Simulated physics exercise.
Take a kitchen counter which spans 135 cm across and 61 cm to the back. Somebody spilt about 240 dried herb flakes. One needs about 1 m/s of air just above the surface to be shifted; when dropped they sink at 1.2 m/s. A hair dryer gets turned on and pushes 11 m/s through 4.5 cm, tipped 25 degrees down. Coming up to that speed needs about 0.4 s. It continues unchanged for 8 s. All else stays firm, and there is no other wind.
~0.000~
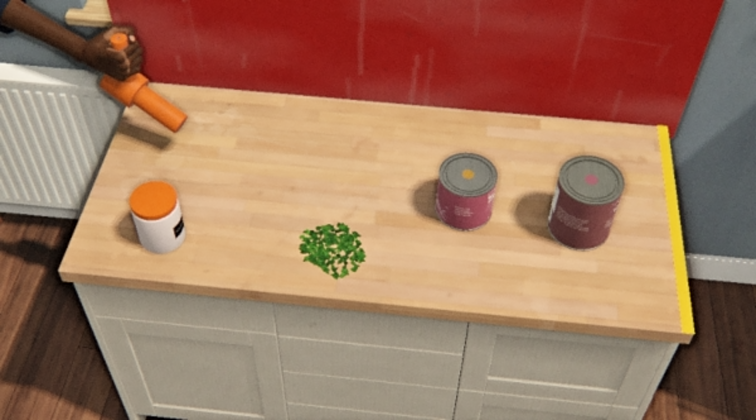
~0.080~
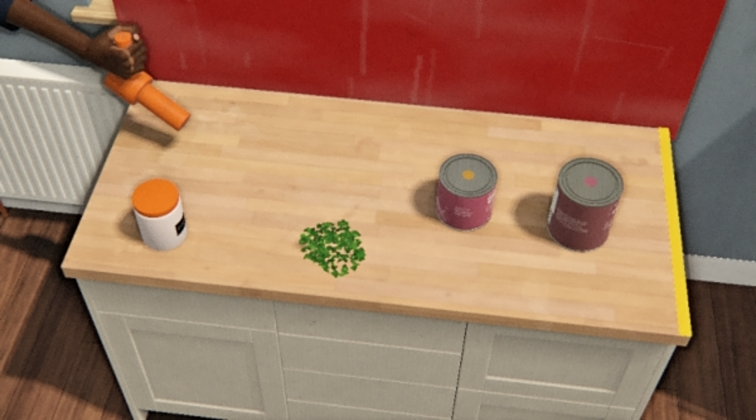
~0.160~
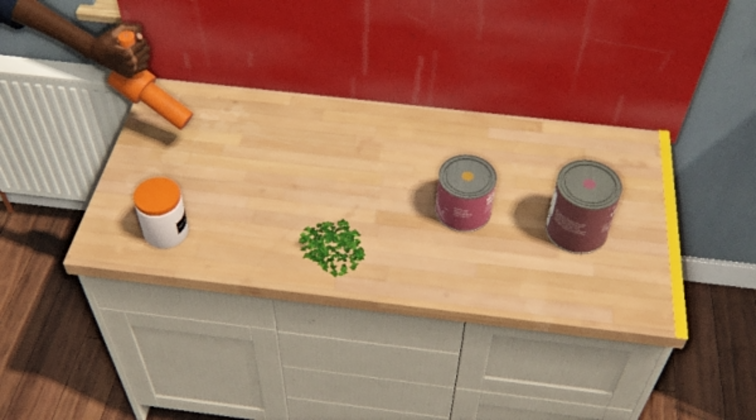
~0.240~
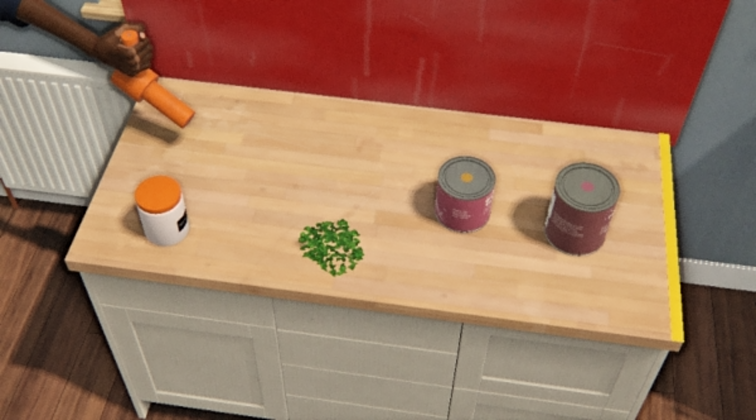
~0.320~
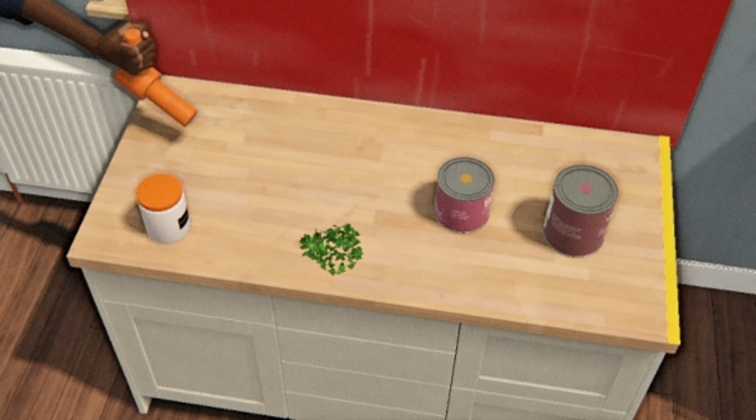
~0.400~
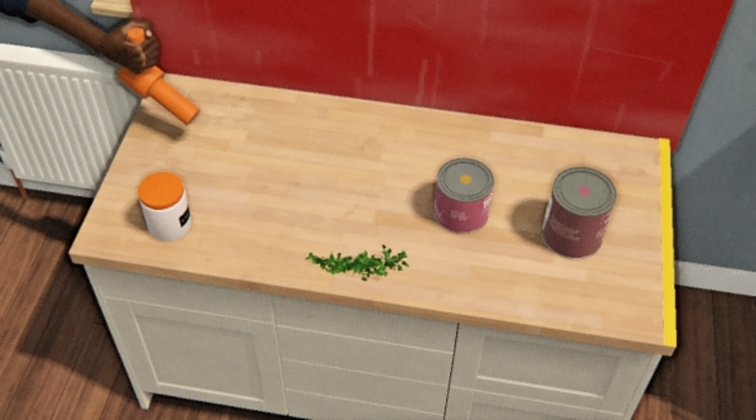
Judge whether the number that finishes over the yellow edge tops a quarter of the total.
Judgement: It does not top a quarter.
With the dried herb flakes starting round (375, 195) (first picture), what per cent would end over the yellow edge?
That comes to some 60 in a hundred.
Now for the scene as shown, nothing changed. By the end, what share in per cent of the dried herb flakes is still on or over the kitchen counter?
About 0 percent of them remain.
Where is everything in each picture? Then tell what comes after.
In the first picture, the middle of the dried herb flakes is near (330, 250), none has stirred yet and the mouth of the hair dryer is at (181, 125).
In the second picture, the middle of the dried herb flakes is near (330, 248), none has stirred yet and the yellow edge is centred on (679, 223).
In the third picture, the middle of the dried herb flakes is near (330, 248), none has stirred yet, the top of a tin is at (468, 176) and the top of a jar is at (157, 194).
In the fourth picture, the middle of the dried herb flakes is near (329, 247) and none has stirred yet.
In the fifth picture, the middle of the dried herb flakes is near (333, 248), the farthest in sight from the hair dryer is at (351, 267) and about 10 % have left their places.
In the sixth picture, the middle of the dried herb flakes is near (360, 266), the farthest in sight from the hair dryer is at (406, 266) and about 85 % have left their places.
After 1.6 s, 0 % are on the move or not yet settled, 0 % are over the yellow edge.
After 2.6 s, 0 % are on the move or not yet settled, 0 % are over the yellow edge.
After 4.4 s, 0 % are on the move or not yet settled, 0 % are over the yellow edge.
After 8.0 s, at the end, 0 % are over the yellow edge.
